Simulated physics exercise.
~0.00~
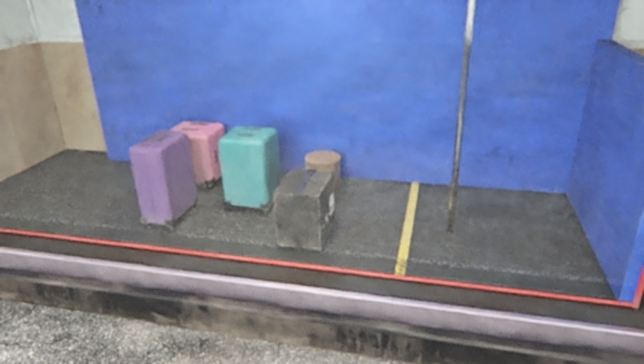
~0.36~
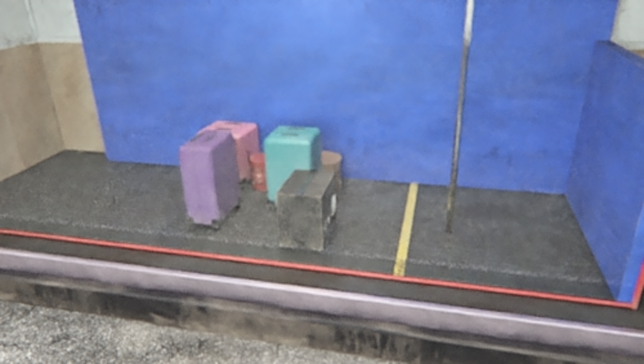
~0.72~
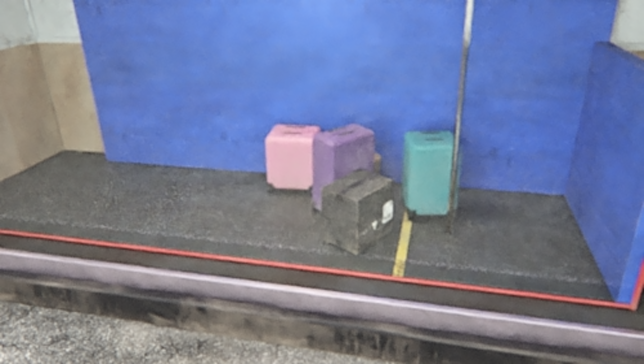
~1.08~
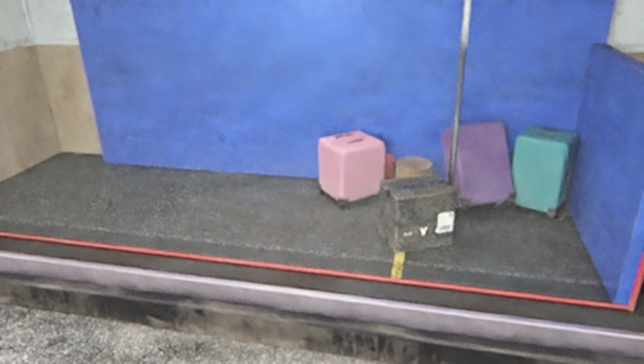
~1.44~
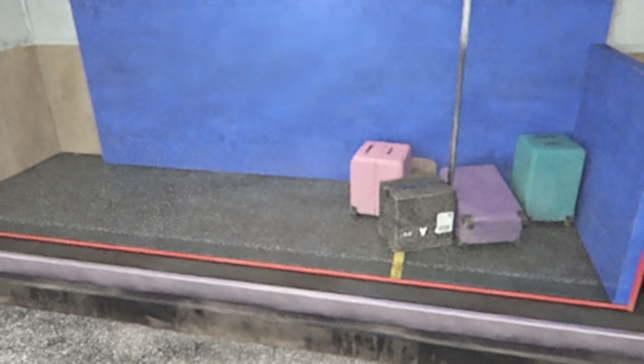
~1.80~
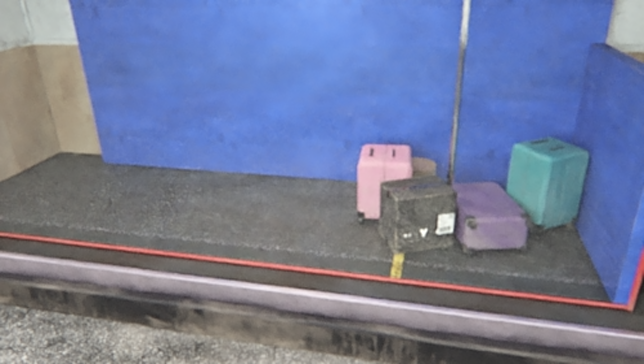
In a blue-walled bay, suitcases, a black box and buckets shift right, the purple case toppling onto its side beyond the pole.
